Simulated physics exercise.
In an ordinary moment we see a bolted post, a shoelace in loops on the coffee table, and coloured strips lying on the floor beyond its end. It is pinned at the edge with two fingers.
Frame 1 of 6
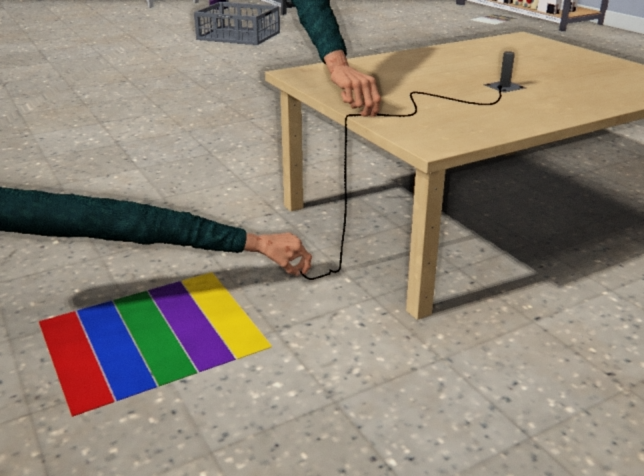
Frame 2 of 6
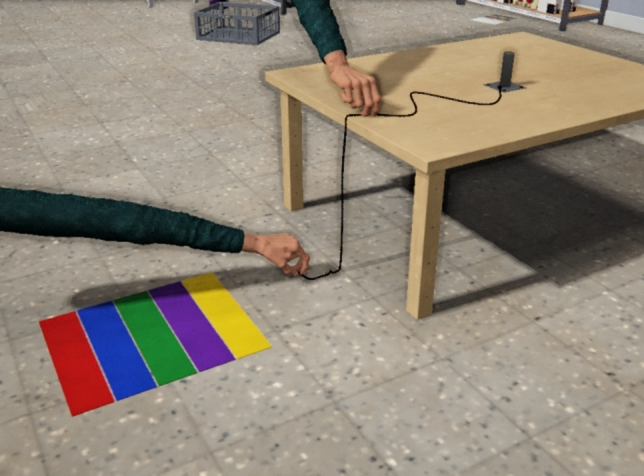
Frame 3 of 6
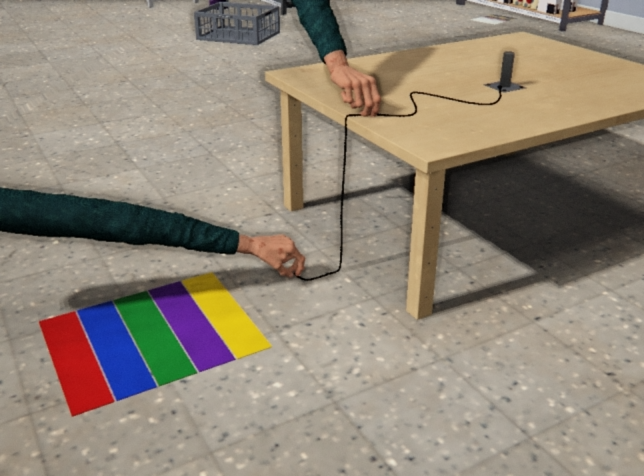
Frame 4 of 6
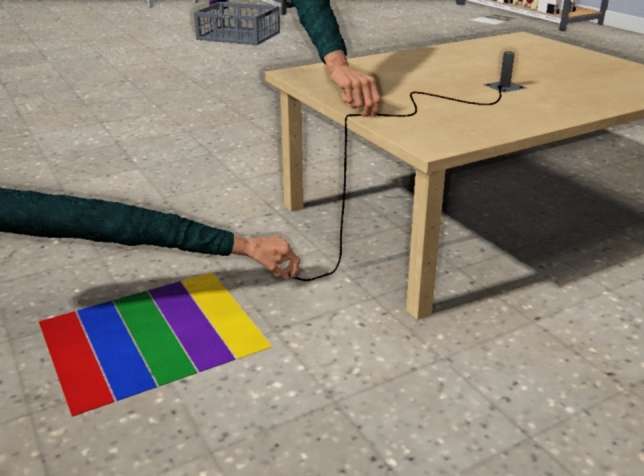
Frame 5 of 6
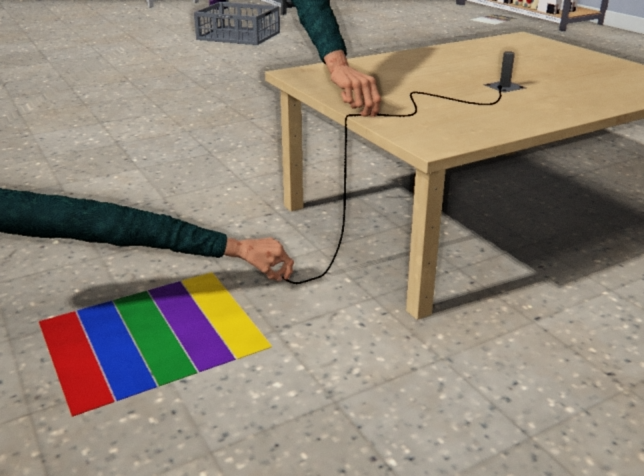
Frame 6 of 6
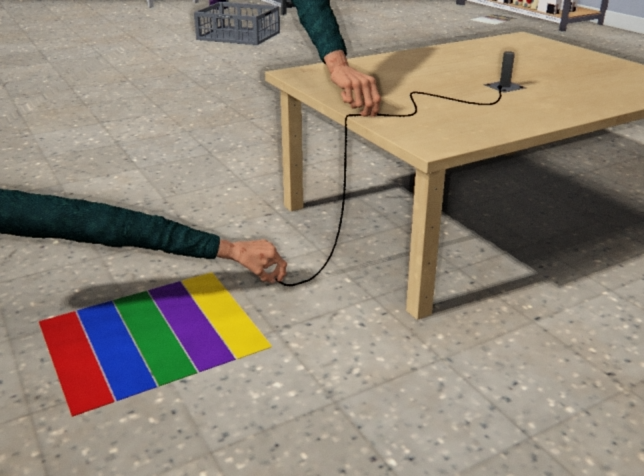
A hand in a dark green sleeve holds the low end of a thin black cord hanging from a pale wooden table, viewed from above on a speckled tile floor. Another hand presses the cord near the table edge, and red, blue, green, purple and yellow strips lie at lower left. The lower hand draws the end slightly left, the hanging cord bending into a curve, while the camera stays still.
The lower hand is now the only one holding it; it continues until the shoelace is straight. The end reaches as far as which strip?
As far as the red strip.
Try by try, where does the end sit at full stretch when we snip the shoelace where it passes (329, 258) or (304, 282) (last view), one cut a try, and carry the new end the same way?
In turn, (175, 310) for the first and (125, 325) for the second.
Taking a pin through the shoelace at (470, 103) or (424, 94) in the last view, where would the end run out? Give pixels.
(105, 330); (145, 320).
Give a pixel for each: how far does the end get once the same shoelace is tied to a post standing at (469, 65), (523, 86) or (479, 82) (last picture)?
(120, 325), (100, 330) and (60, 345).
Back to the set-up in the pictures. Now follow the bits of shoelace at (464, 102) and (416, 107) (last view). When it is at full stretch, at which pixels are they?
One ends up around (432, 101), the other around (344, 124).
A little later, end near (133, 322); over green.
Next, end near (96, 333); over blue.
When it is tight, end near (74, 340); over red. It halts on the red strip.
